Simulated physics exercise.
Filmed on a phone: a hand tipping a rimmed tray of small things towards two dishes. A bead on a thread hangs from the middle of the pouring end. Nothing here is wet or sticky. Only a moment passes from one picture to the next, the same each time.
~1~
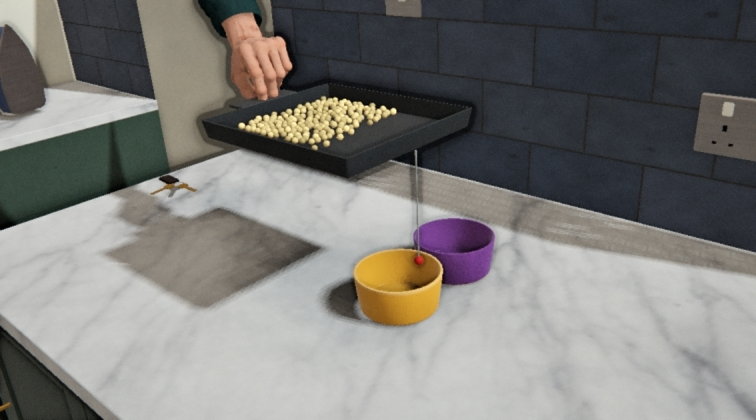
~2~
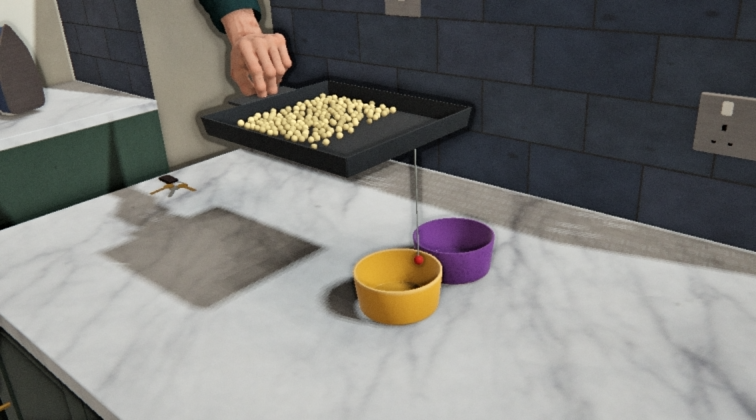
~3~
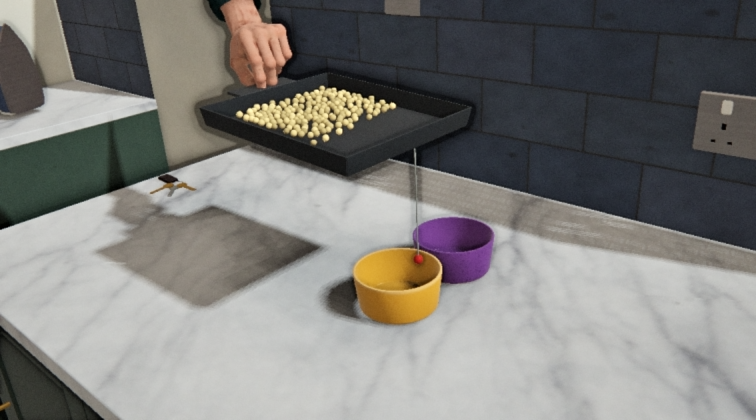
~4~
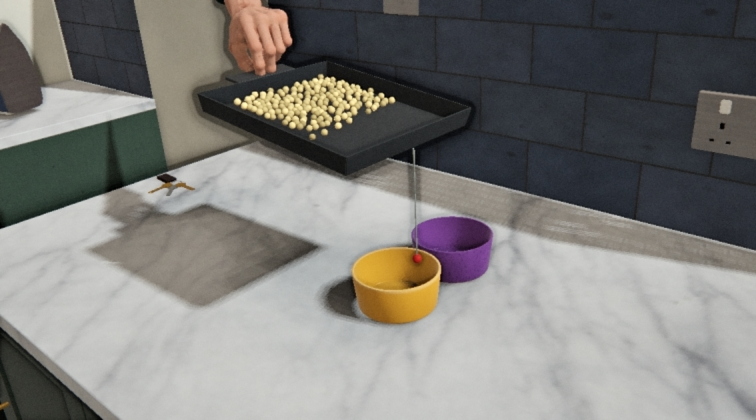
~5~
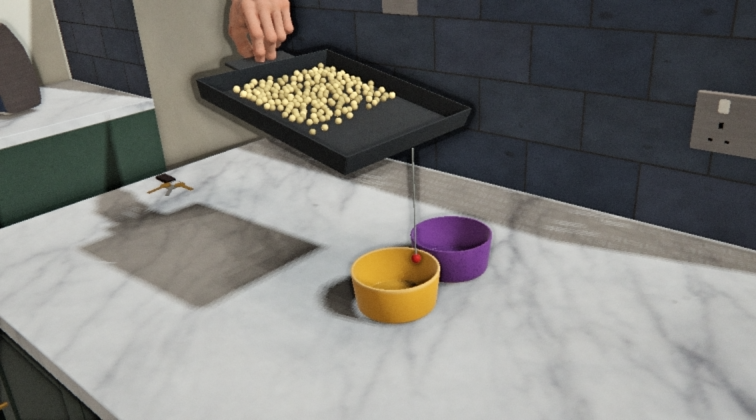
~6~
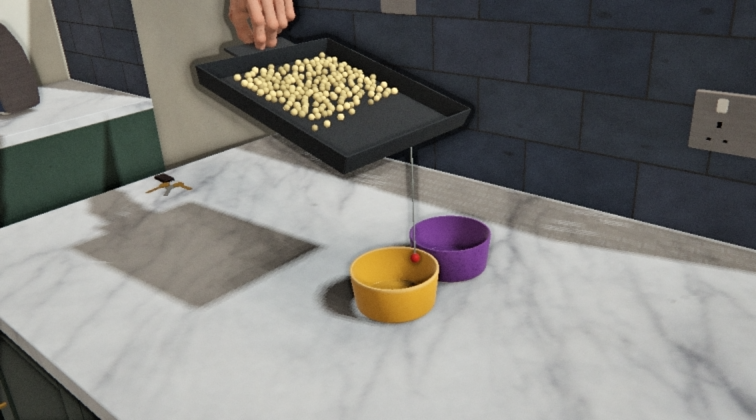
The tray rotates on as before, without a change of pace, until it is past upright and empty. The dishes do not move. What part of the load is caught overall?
They take under half between them.
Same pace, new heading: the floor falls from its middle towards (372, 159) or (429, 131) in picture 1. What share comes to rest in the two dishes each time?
Near 0 % and 90 %.
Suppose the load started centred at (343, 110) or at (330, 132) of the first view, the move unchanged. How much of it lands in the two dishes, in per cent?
About 0 and 0 per cent.
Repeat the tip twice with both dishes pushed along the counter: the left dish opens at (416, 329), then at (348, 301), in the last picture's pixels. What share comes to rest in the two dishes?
About 60 and 0 per cent.
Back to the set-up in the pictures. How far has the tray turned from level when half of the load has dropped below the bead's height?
Near 110 degrees.
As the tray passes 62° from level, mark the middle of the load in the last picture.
Near (426, 130).
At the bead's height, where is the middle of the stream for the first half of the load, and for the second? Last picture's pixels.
Around (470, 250) and then (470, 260).
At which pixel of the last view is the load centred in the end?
At about (497, 314).
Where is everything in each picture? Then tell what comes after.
In the first picture, corners of the pouring end near (346, 157) and (467, 108), level; middle of the load near (315, 121), soya beans; left dish near (433, 298); right dish near (487, 260); bead on its thread near (419, 261).
In the second picture, corners of the pouring end near (346, 156) and (467, 108), level; middle of the load near (314, 119).
In the third picture, corners of the pouring end near (347, 155) and (467, 107), tipped barely, level across its low end; middle of the load near (314, 112).
In the fourth picture, corners of the pouring end near (346, 155) and (467, 107), tipped a little, level across its low end; middle of the load near (312, 103).
In the fifth picture, corners of the pouring end near (347, 155) and (467, 108), tipped a little, level across its low end; middle of the load near (312, 95).
In the sixth picture, corners of the pouring end near (347, 154) and (467, 108), tipped clearly, level across its low end; middle of the load near (314, 87); left dish near (429, 295); right dish near (483, 257).
Shortly afterwards, tray tipped steeply; all but a few on the tray; a little outside both; only a few in the air.
Next, tray tipped past a quarter turn; near half on the tray; a little outside both; near a third in the air.
Some moments later, tray tipped past a quarter turn; only a few in the left dish; only a few in the right dish; all but a few outside both.
In the end, tray tipped past a quarter turn; only a few in the left dish; only a few in the right dish; all but a few outside both.
